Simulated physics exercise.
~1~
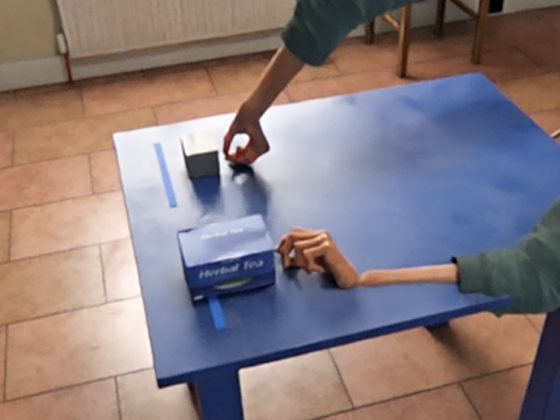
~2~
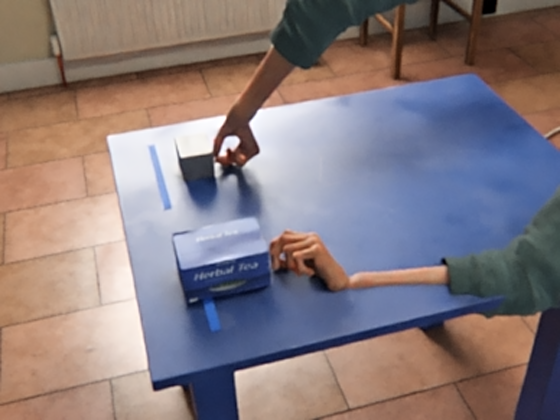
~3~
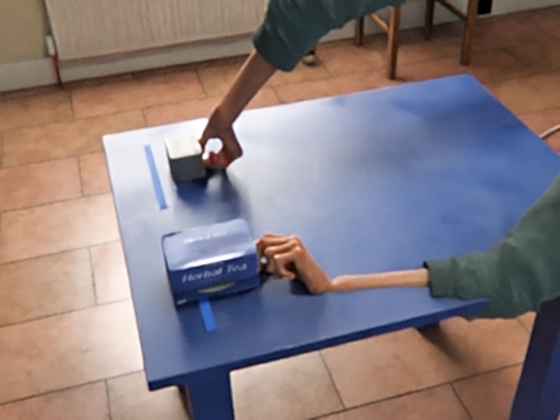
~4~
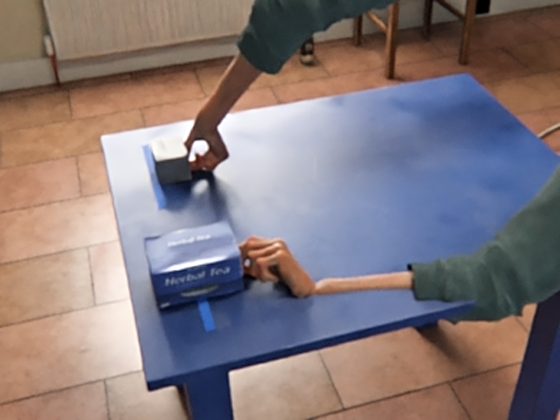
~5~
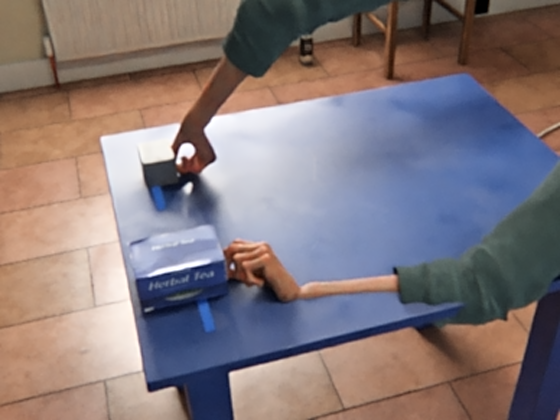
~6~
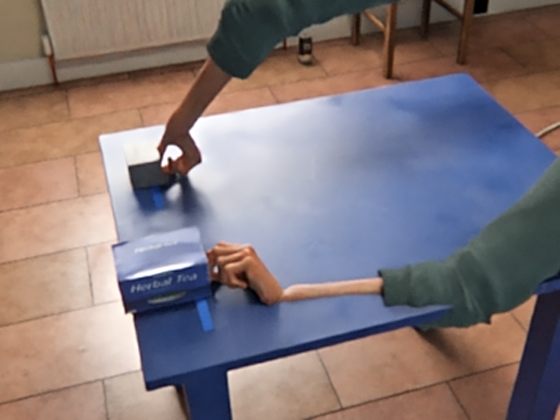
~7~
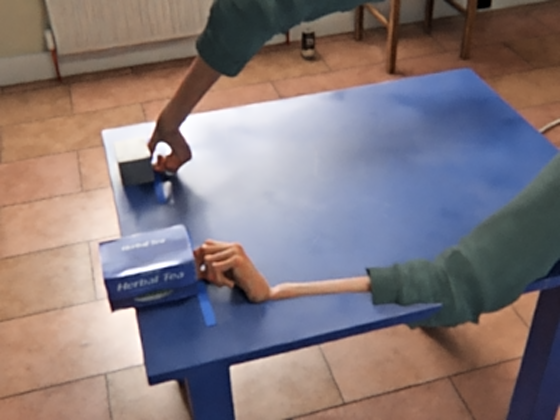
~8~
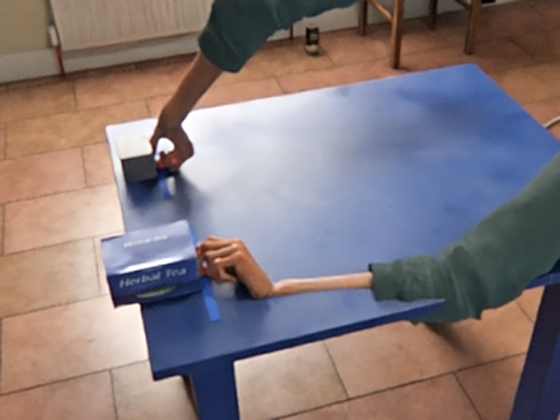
Two hands in green sleeves slowly pushed a blue herbal tea box and a small grey block leftward across a blue table, past strips of blue tape, until both stopped at the table's left end, still on top with the fingers beside them.
